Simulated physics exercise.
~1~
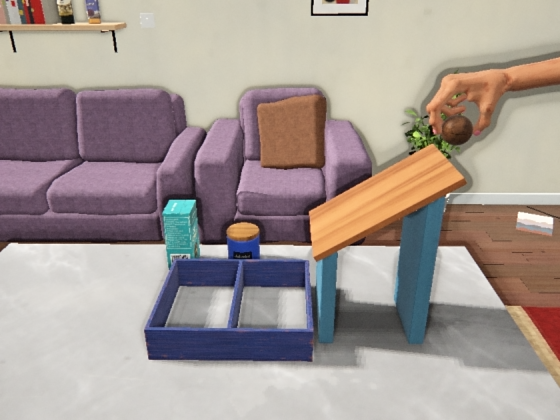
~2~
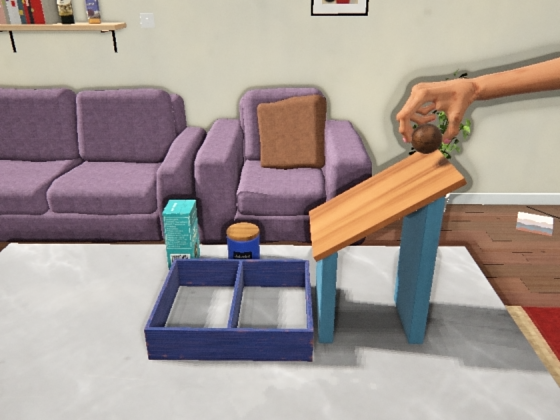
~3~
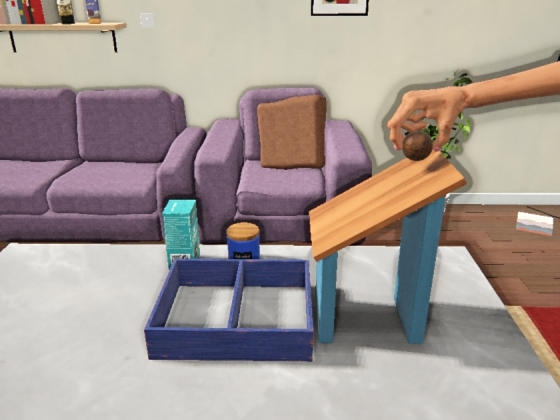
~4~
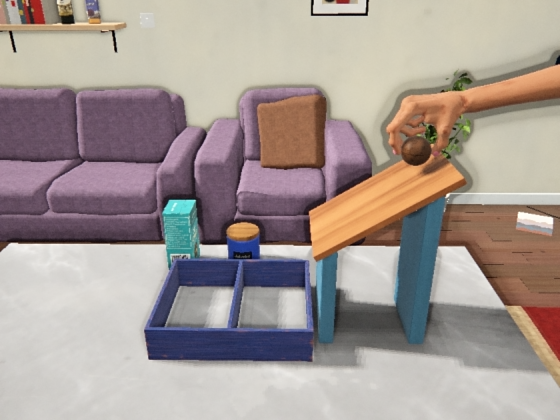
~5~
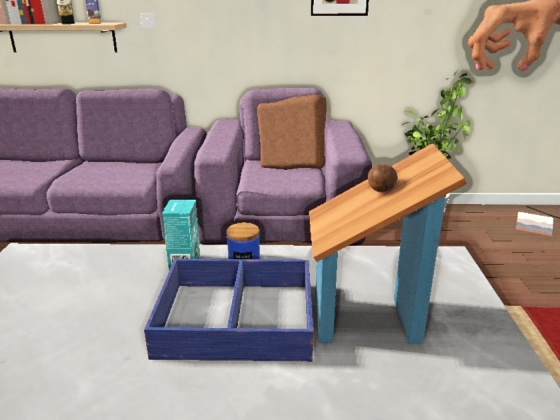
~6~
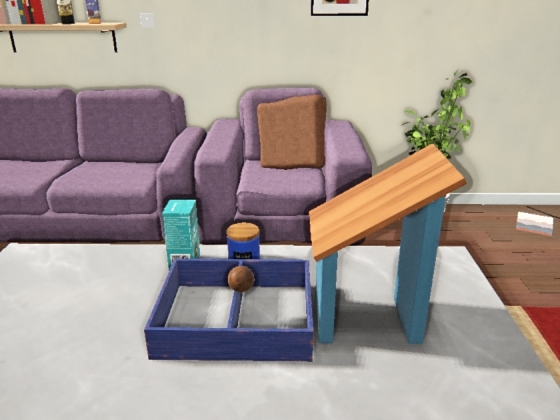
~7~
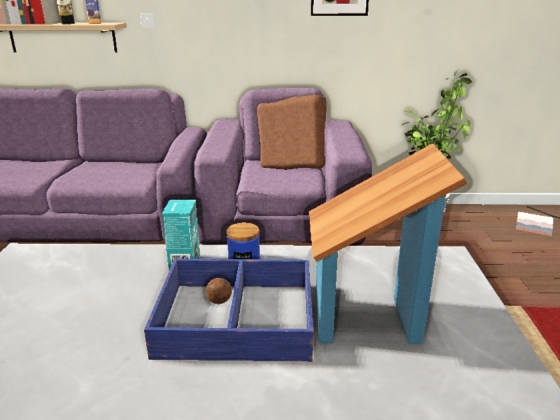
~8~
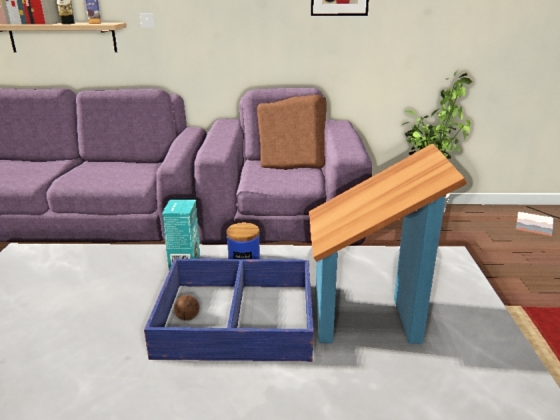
The clip opens on a hand holding a brown ball above the high end of a wooden ramp on blue legs, beside a blue tray with two bays. A turquoise carton and a blue jar stand behind the tray. The hand shifts the ball slightly left and down toward the board, then lets go and draws back. The ball moves left down the slope, leaves the ramp, and appears over the tray near the divider. It drops into the farther, left bay and travels toward its left side, where it is last seen, with the carton and jar still in place.
